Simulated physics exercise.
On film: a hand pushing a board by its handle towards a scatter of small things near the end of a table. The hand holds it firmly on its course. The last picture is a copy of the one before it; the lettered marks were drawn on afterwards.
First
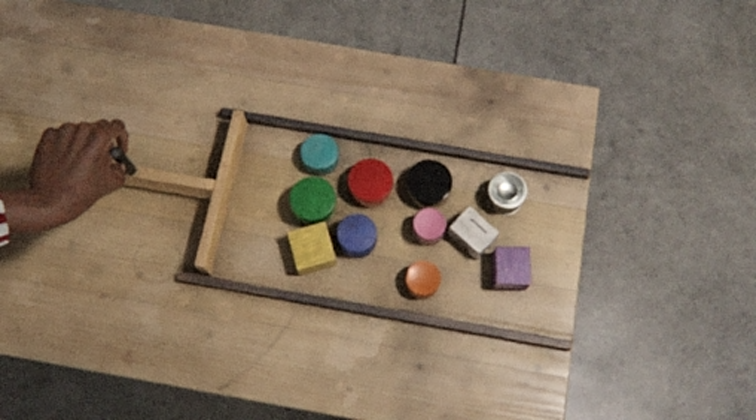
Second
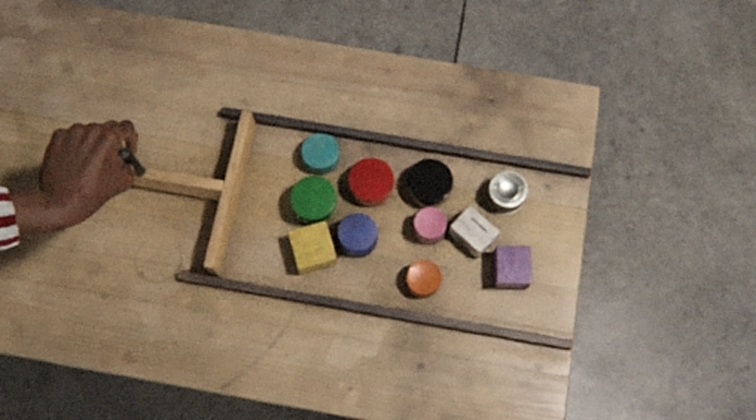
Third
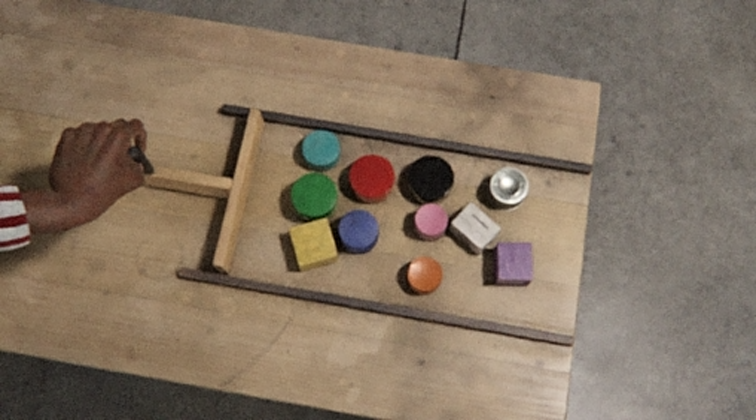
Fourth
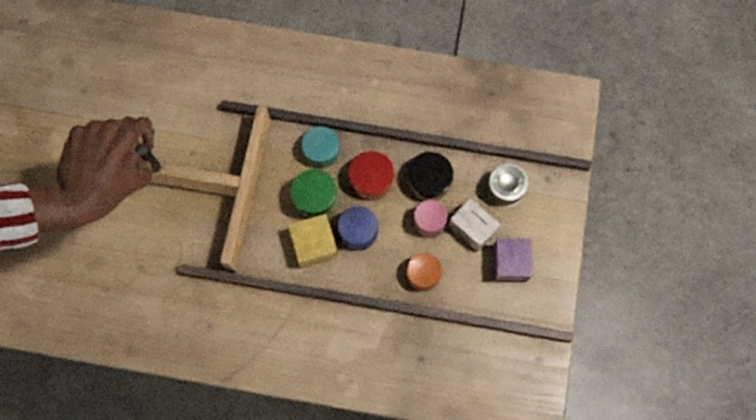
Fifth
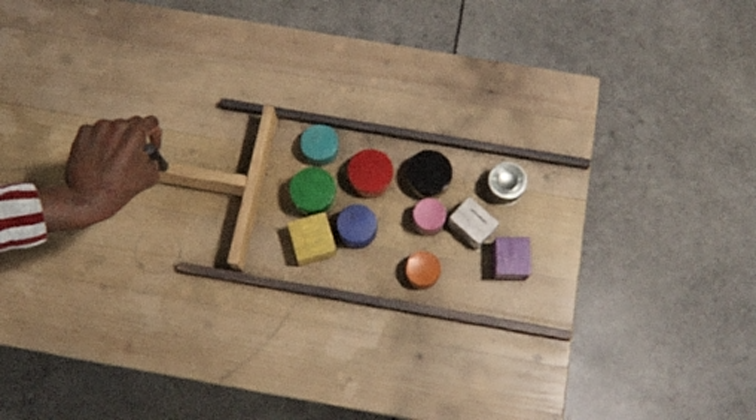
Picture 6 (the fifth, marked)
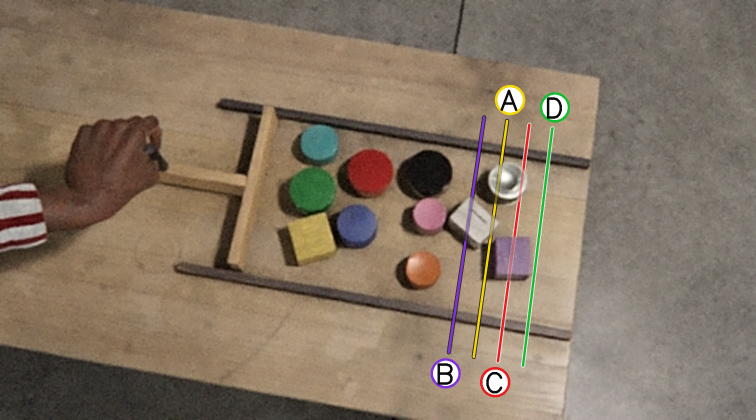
A hand slowly pushing a wooden board by its handle rightwards between dark rails, towards scattered colourful objects that stay still.
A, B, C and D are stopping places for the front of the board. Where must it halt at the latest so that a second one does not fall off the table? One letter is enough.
Up to line B.
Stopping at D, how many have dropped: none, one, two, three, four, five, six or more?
In all, six or more.
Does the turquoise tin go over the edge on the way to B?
By then, no.
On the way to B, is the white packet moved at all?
Yes.
On the marked copy, A at (491, 234); B at (467, 230); C at (514, 238); D at (538, 242).
With B. Early on, board (328, 195); turquoise tin (364, 150); yellow block (344, 255).
Further on, board (407, 209); purple block (530, 265); grey tin (535, 186).
At the end, board (466, 219); grey tin (579, 190); purple block (568, 262); none fallen.
As for the rest, A drops three; C drops four; D drops seven.
